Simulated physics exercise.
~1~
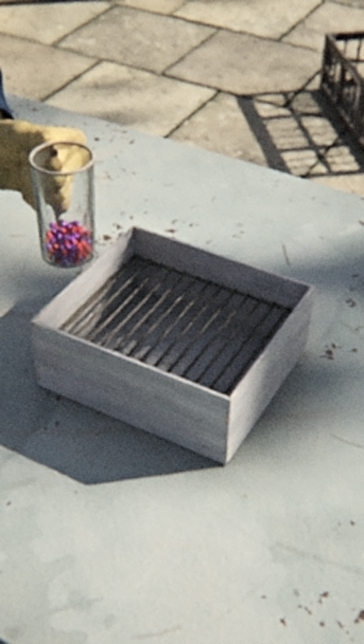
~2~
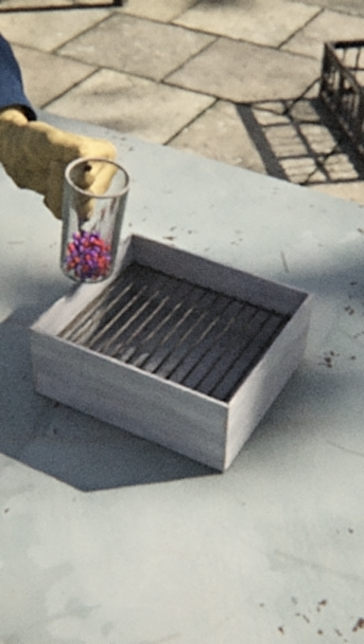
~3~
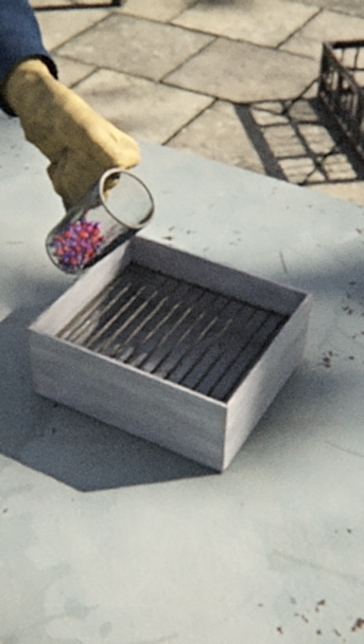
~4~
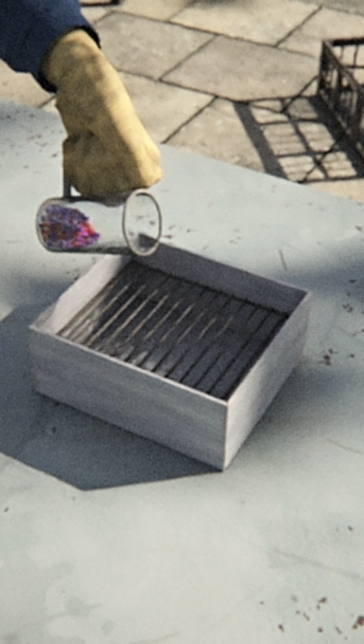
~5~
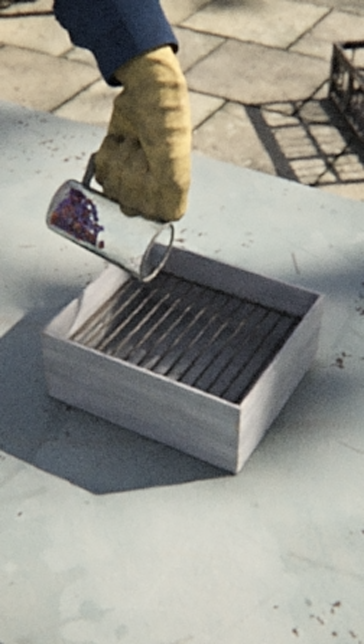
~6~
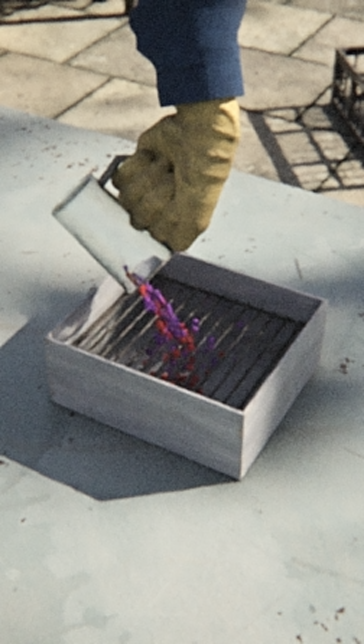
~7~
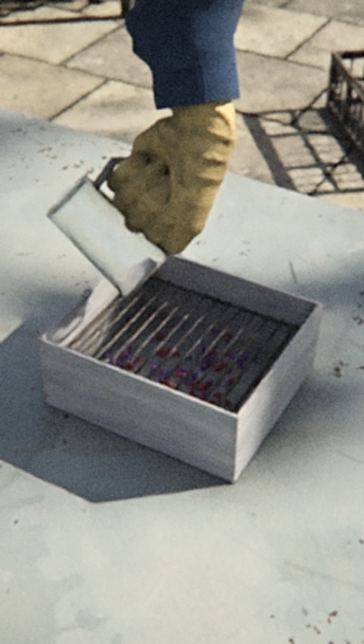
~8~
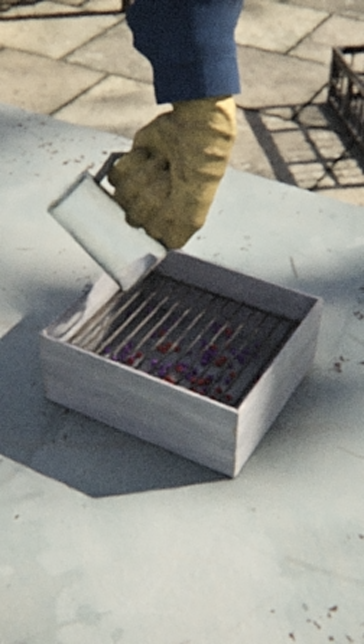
On a sunlit outdoor table, a gloved hand tipping red and purple bits from a glass, all falling through a box's grille.
